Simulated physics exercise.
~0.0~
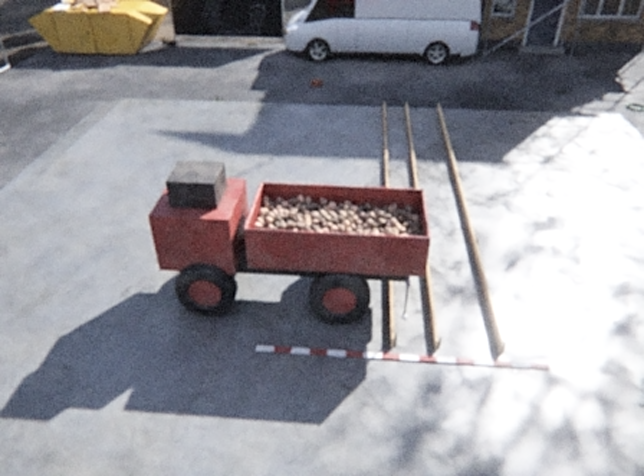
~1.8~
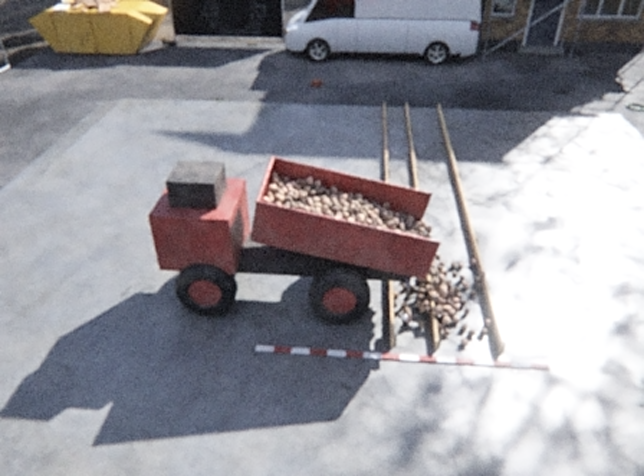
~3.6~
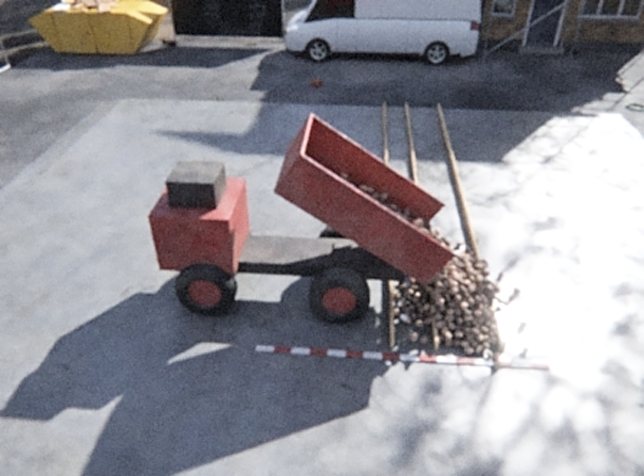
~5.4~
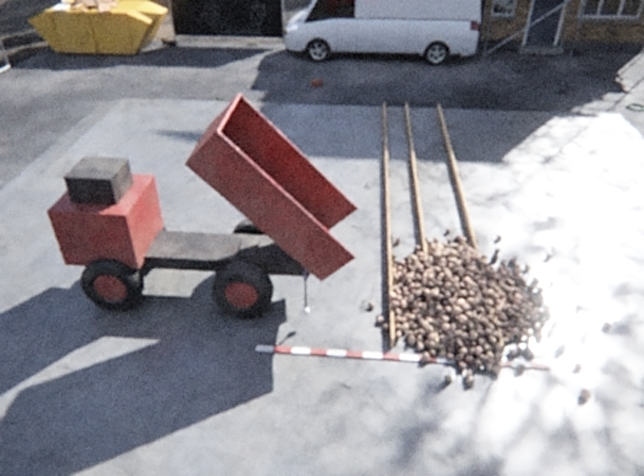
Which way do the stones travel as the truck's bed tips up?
They move to the right, sliding off the lowered right end of the bed and spreading over the ground there.
